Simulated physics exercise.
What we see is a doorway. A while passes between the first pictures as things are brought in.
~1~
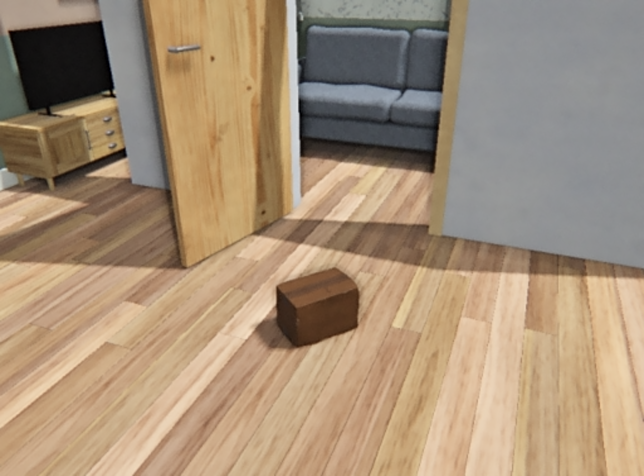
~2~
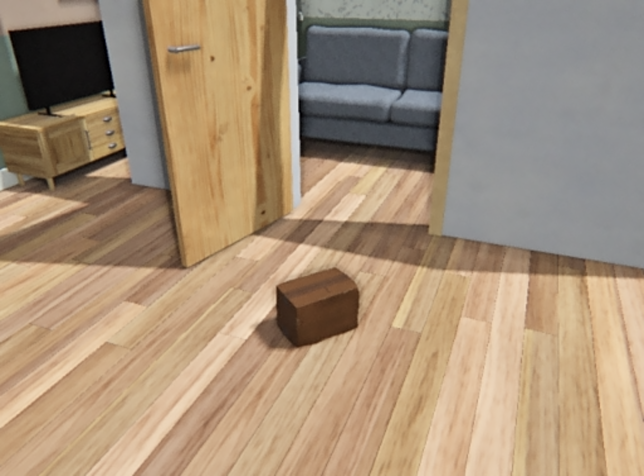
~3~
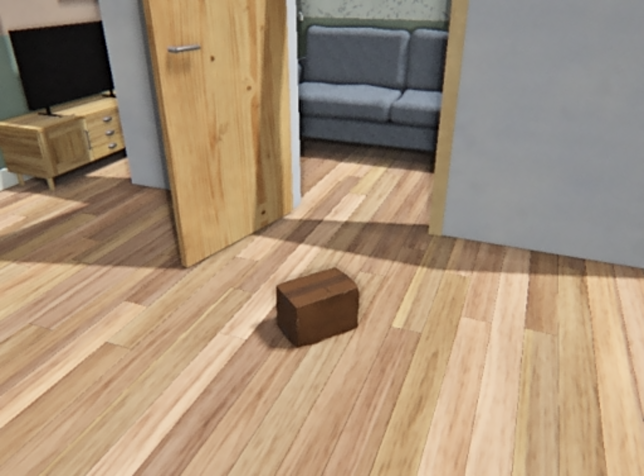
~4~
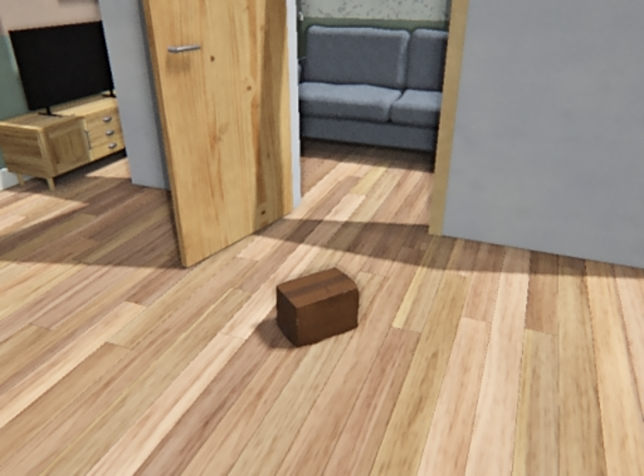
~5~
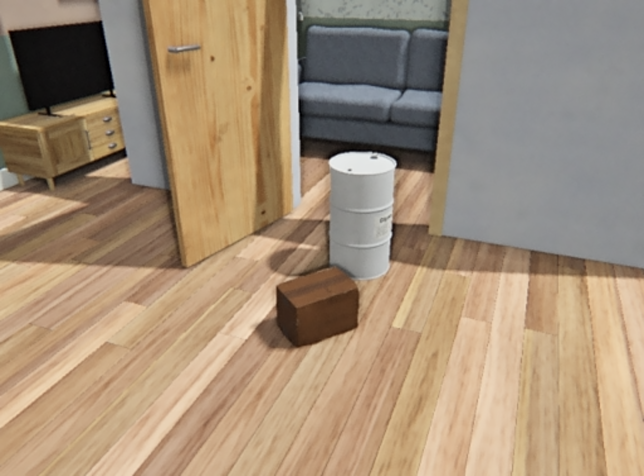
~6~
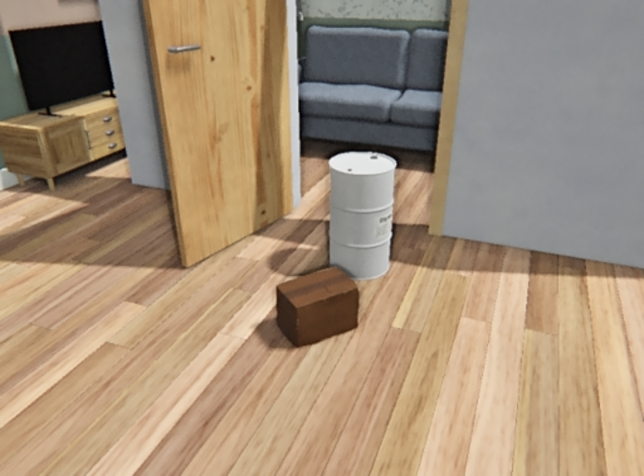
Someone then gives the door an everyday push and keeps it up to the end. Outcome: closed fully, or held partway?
The door ends up partly open.
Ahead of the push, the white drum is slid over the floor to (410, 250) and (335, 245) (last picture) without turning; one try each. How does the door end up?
Well, on try one it is halted early, and on try two it is halted early.
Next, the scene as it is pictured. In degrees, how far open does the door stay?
Some 50°.
Then, 0.60 s after the last picture, door 85° open.
Then, 0.90 s after the last picture, door 62° open.
At rest, door 49° open; both in place. Seen from the same camera at the end, white drum near (365, 215).
